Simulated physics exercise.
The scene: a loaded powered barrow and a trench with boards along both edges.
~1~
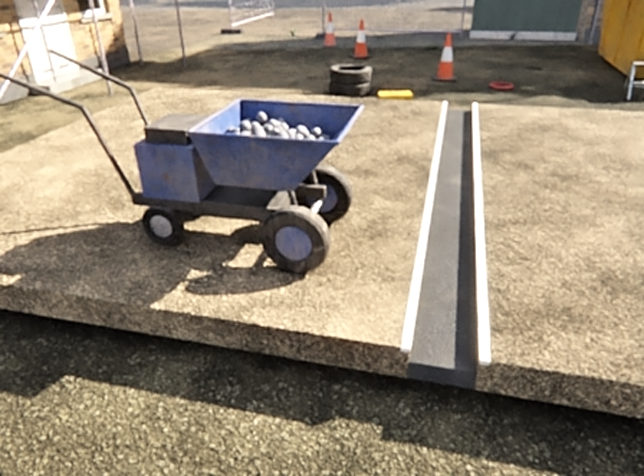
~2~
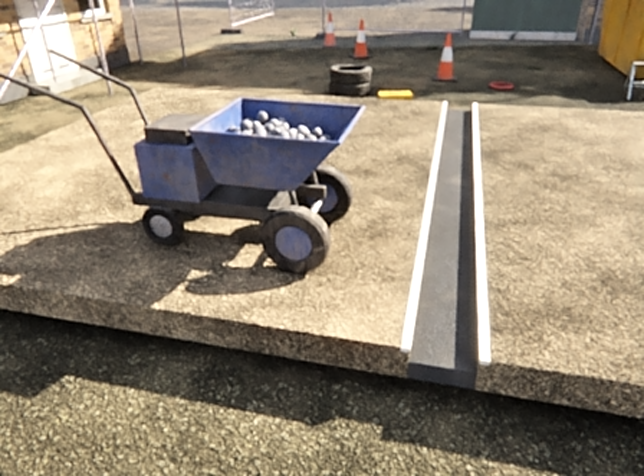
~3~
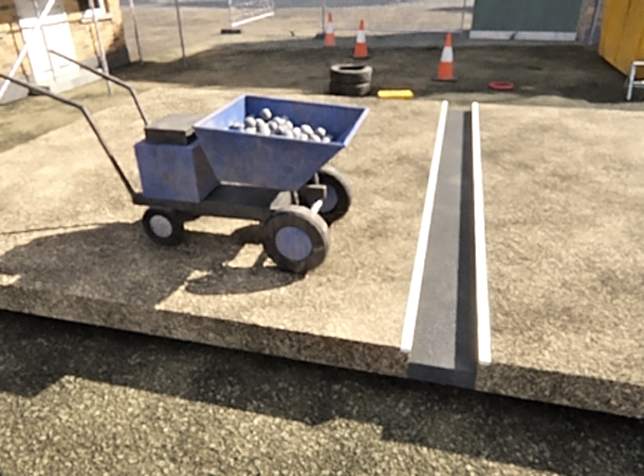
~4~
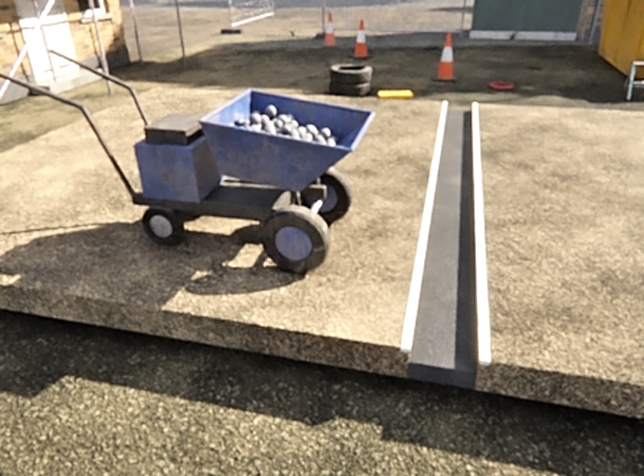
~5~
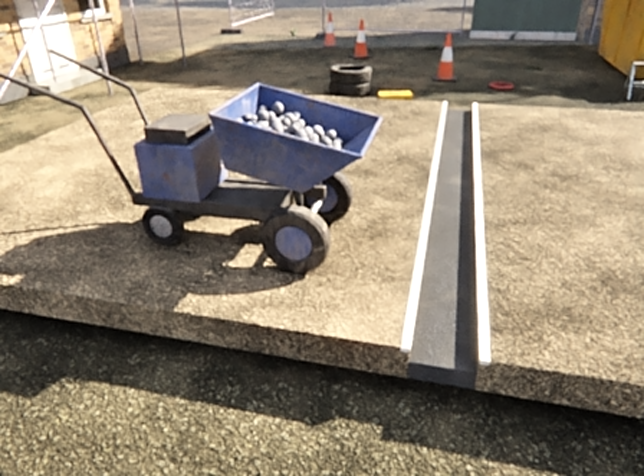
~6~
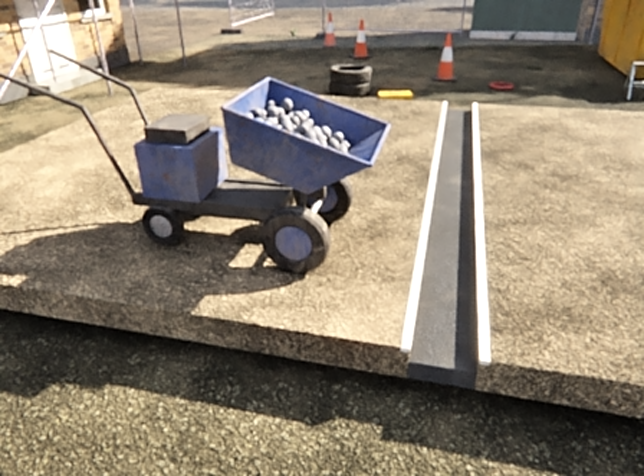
A sunlit concrete slab in a fenced yard is seen from slightly above by a still camera. A blue barrow with black wheels and handles stands at left, its skip holding grey round lumps, with a dark, white-edged strip to its right and orange cones, tyres and a yellow container behind. The skip gradually tilts forward to the right, its back edge rising, while the wheels stay in place.
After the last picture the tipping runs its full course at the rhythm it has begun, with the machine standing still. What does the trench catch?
In the trench: More than half.
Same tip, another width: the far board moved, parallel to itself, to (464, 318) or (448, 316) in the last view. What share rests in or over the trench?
First some 60, then 40 per cent.
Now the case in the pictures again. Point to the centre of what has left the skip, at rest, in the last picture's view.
Near (451, 260).
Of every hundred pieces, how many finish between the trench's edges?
Near 70 %.
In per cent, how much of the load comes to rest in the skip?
About 15 per cent.
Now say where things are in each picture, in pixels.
The first picture shows lip of the skip at (337, 143), level; top of the load at (259, 135), round cobbles; first edge of the trench at (411, 311); far edge at (483, 321), the trench over half as wide as the skip, and shallow for its width.
The second picture shows lip of the skip at (338, 144), level; top of the load at (260, 134).
The third picture shows lip of the skip at (343, 147), tipped barely; top of the load at (264, 133).
The fourth picture shows lip of the skip at (351, 151), tipped a little; top of the load at (269, 130).
The fifth picture shows lip of the skip at (360, 157), tipped a little; top of the load at (262, 127).
The sixth picture shows lip of the skip at (370, 166), tipped clearly; top of the load at (271, 120); first edge of the trench at (411, 311); far edge at (483, 321).
Soon, skip tipped steeply; all in the skip.
A while on, skip tipped right over; about two thirds in the skip; a stray few short of the trench; about a third in or heaped over the trench.
Towards the end, skip tipped right over; a small part in the skip; a small part short of the trench; about two thirds in or heaped over the trench; a small part beyond it.
Finally, skip tipped right over; a small part in the skip; a small part short of the trench; about two thirds in or heaped over the trench; a small part beyond it.
